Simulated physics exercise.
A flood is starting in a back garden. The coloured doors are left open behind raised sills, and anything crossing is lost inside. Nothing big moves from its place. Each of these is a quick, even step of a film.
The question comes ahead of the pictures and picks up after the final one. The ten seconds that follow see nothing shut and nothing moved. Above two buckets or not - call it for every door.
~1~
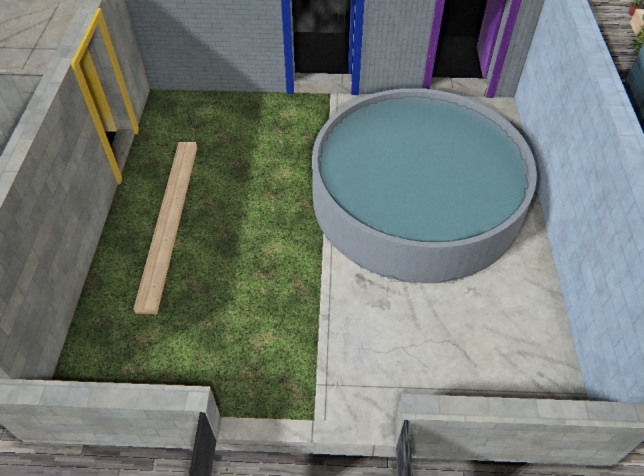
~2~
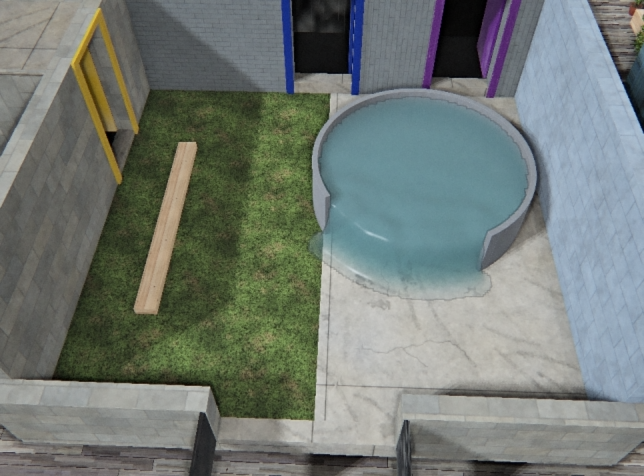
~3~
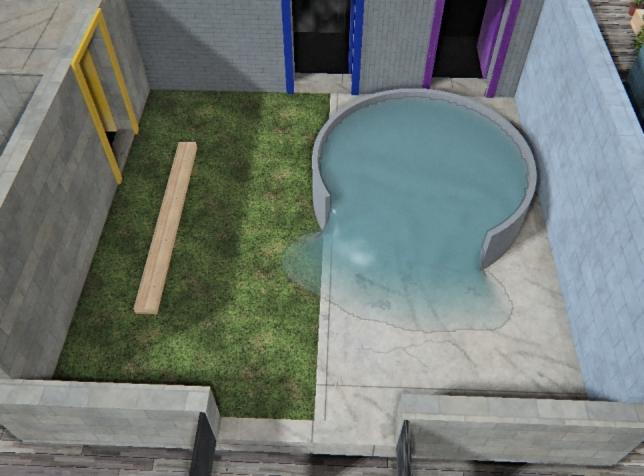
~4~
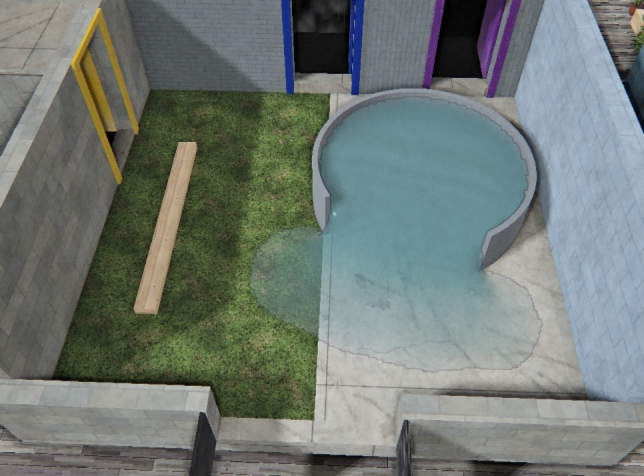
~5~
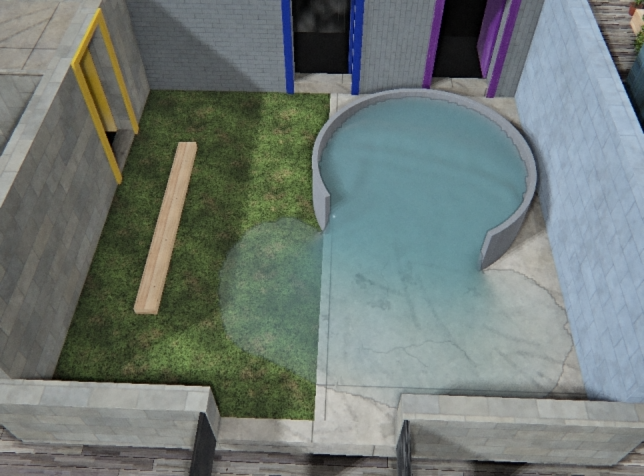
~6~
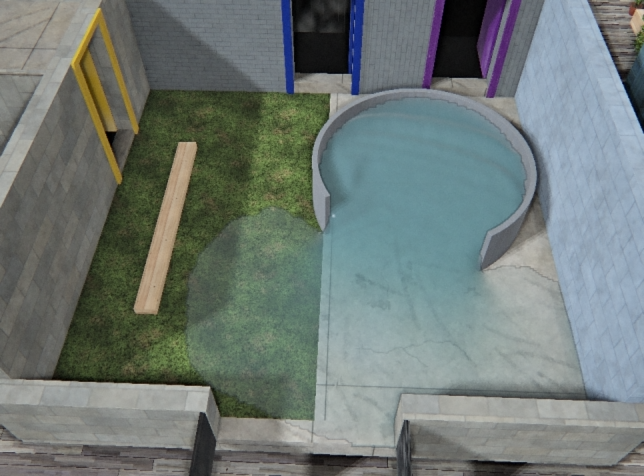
Blue door: Not above two buckets; purple door: Not above two buckets; yellow door: Not above two buckets.
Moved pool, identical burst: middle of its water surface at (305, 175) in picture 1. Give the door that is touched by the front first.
First: The yellow one.
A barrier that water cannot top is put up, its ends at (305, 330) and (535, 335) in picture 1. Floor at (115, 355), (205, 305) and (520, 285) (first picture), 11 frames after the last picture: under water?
Submerged; submerged; submerged.
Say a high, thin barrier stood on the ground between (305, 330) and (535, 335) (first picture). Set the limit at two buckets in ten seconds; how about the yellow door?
Result - yellow crosses the threshold.
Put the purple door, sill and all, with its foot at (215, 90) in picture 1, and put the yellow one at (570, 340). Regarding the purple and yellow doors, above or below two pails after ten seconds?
Note: Purple remains short of it; yellow crosses the line.
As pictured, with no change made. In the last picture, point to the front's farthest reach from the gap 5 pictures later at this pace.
Close to (111, 411), I think.
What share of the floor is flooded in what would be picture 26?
Around 55 percent, give or take.
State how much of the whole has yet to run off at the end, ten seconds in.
Near 56 in a hundred.
A moment on, water covers 40 % of the floor; the blue door not reached, the purple door not reached, the yellow door not reached.
Next, water covers 45 % of the floor; the blue door not reached, the purple door not reached, the yellow door not reached.
Then, water covers 55 % of the floor; the blue door not reached, the purple door not reached, the yellow door not reached.
Later, water covers 80 % of the floor; the blue door wet at the sill, nothing in, the purple door wet at the sill, nothing in, the yellow door wet at the sill, nothing in.
In the end, water covers 95 % of the floor; the blue door wet at the sill, nothing in, the purple door wet at the sill, nothing in, the yellow door wet at the sill, nothing in.
